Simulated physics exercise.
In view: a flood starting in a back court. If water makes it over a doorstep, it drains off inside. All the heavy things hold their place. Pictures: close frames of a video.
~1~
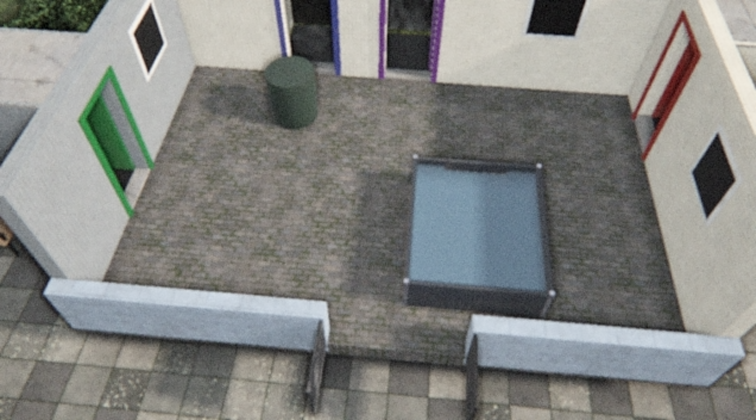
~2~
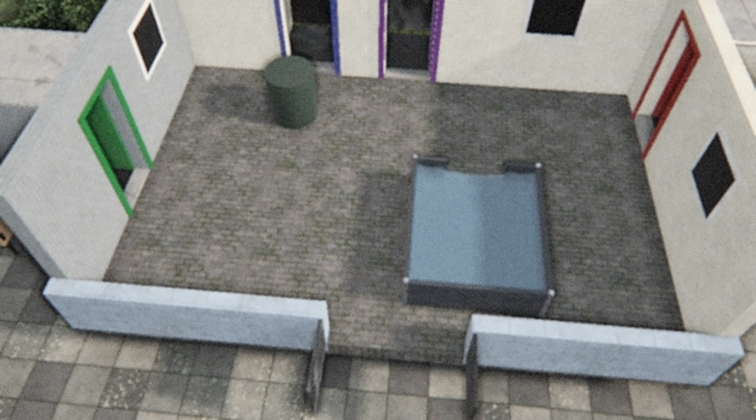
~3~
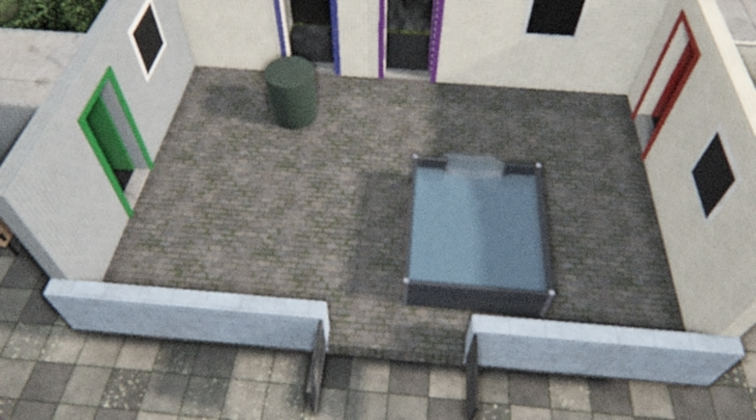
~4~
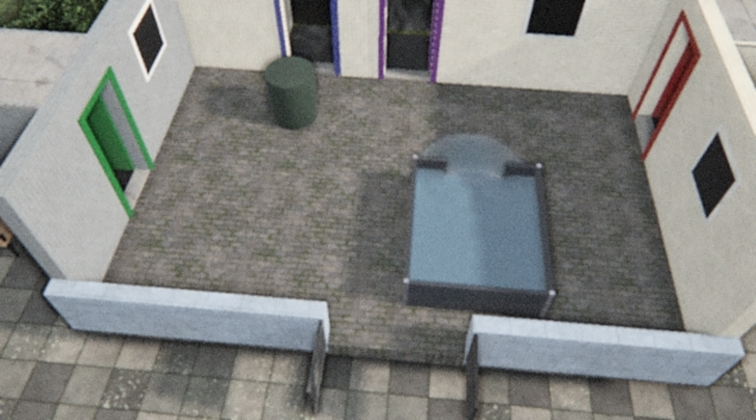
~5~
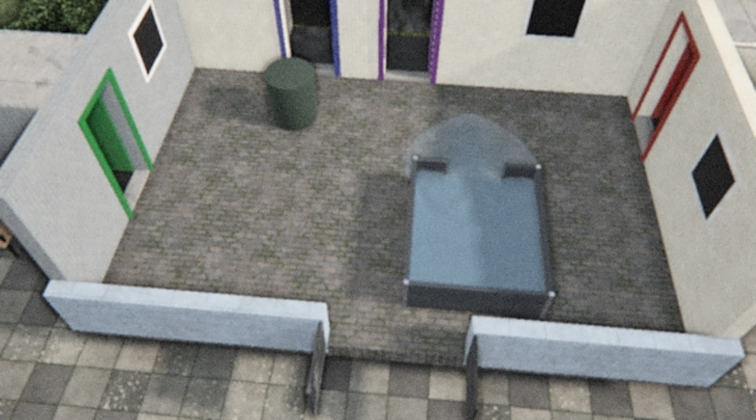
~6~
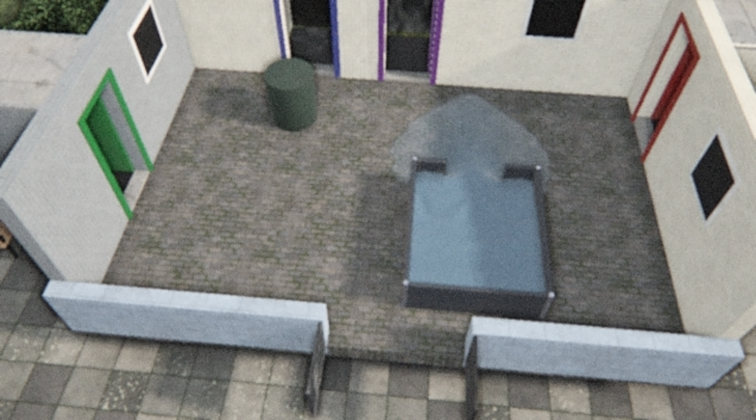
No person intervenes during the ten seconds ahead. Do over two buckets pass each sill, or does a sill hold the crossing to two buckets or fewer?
The green door keeps the inflow to two buckets or less. The red door keeps the inflow to two buckets or less. The purple door lets the inflow pass two buckets. The blue door keeps the inflow to two buckets or less.
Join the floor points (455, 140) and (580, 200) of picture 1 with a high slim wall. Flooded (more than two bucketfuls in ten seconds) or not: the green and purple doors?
Note, one door at a time - green door: Out of bounds, purple door: Out of bounds.
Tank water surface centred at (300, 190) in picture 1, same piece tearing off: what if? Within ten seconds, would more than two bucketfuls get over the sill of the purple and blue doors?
Purple door: Exceeds the limit; blue door: Exceeds the limit.
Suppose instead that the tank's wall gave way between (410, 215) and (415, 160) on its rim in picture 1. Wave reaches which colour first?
I'd name the one in green.
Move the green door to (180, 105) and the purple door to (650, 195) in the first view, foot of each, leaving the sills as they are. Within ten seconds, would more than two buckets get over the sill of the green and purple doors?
Looking at it, green tops the limit, and purple fails to reach the limit.
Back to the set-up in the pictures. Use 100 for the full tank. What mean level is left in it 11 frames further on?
64 percent or thereabouts.
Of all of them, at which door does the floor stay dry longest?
Answer - the door marked green.
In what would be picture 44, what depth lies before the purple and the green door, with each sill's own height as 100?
The first sits near 170 in a hundred and the second near 60 in a hundred.
A moment on, water covers 20 % of the floor; the green door not reached, the red door not reached, the purple door under two buckets in, the blue door not reached.
Next, water covers 25 % of the floor; the green door not reached, the red door not reached, the purple door over two buckets in, the blue door wet at the sill, nothing in.
Then, water covers 30 % of the floor; the green door not reached, the red door wet at the sill, nothing in, the purple door far over two buckets in, the blue door wet at the sill, nothing in.
Later, water covers 60 % of the floor; the green door wet at the sill, nothing in, the red door wet at the sill, nothing in, the purple door far over two buckets in, the blue door wet at the sill, nothing in.
In the end, water covers 90 % of the floor; the green door wet at the sill, nothing in, the red door wet at the sill, nothing in, the purple door far over two buckets in, the blue door wet at the sill, nothing in.
